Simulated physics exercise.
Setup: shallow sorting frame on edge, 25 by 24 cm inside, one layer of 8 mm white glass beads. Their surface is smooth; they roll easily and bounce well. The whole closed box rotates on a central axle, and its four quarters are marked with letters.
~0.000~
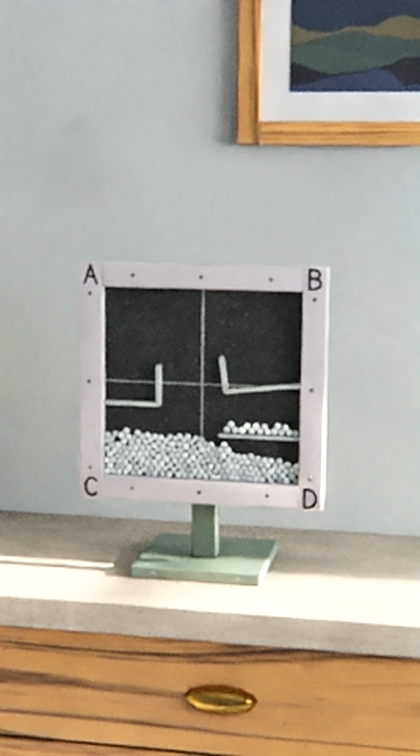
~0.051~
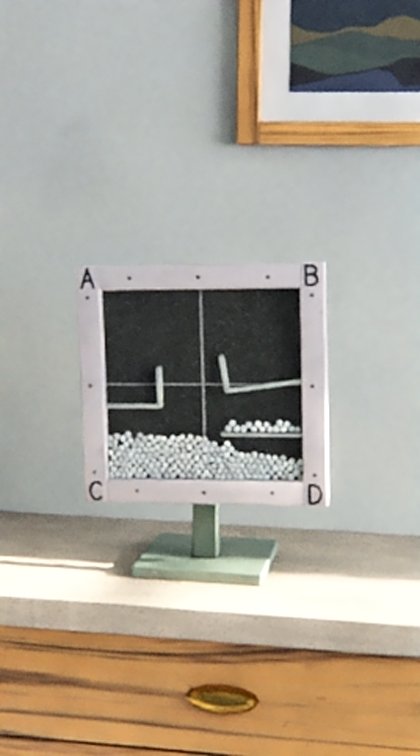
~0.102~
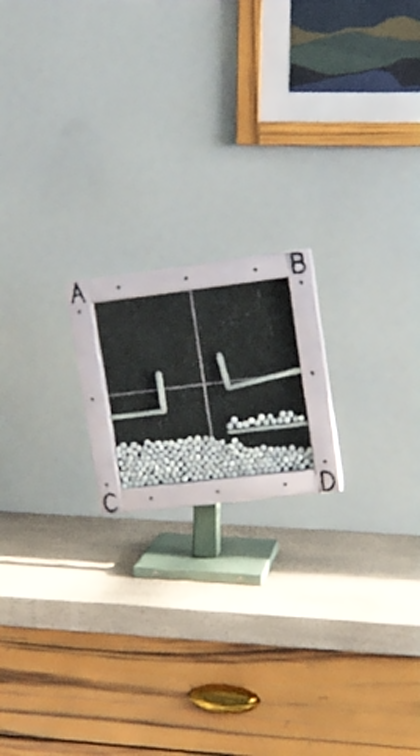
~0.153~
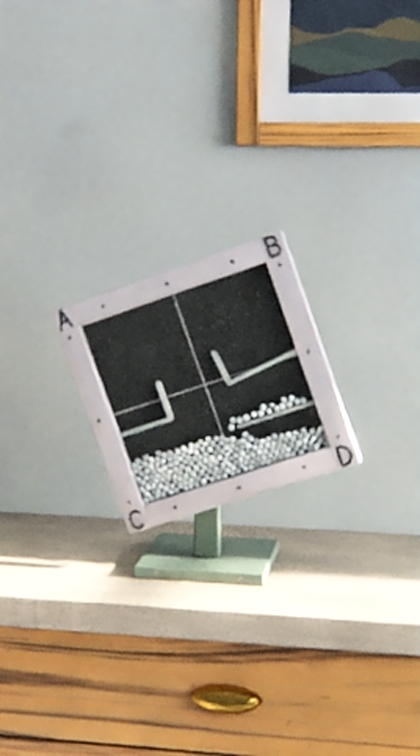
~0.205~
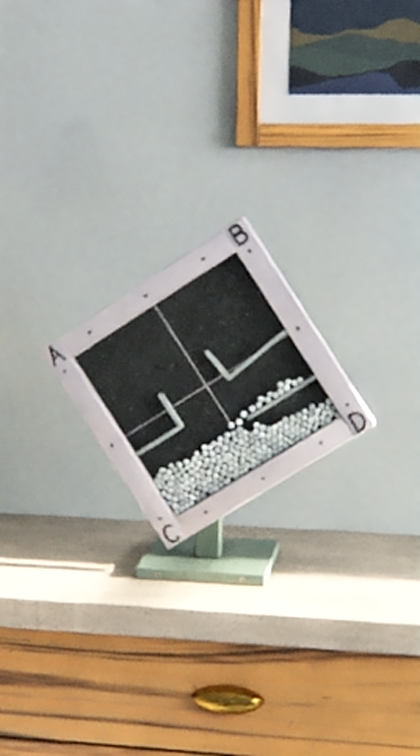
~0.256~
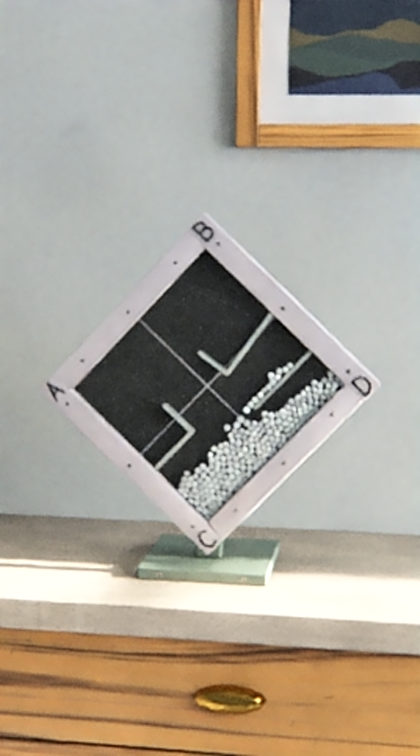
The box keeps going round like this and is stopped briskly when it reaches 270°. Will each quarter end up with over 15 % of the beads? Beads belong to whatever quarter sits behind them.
A: No; B: Yes; C: No; D: Yes.
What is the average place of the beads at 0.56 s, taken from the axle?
Offset from axle: Approx. 9 cm right, 1 cm below.
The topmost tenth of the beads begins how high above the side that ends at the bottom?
That height is around 5 cm.
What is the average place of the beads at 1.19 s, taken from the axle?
The middle sits around 2 cm right of the axle and some 9 cm beneath it.
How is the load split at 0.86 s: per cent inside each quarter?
Quarter A: 15; quarter B: 35; quarter C: 50; quarter D: 0.
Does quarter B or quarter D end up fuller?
Quarter B.
After 0.56 s, it has turned 126°, the beads' middle is 9 cm right of and 1 cm below the axle; by quarter, A 5 %, C 85 %, D 5 %.
After 0.86 s, it has turned 204°, the beads' middle is 3 cm right of and level with the axle; by quarter, A 15 %, B 35 %, C 50 %.
At rest by 2.3 s, A 0 %, B 55 %, C 0 %, D 45 %.
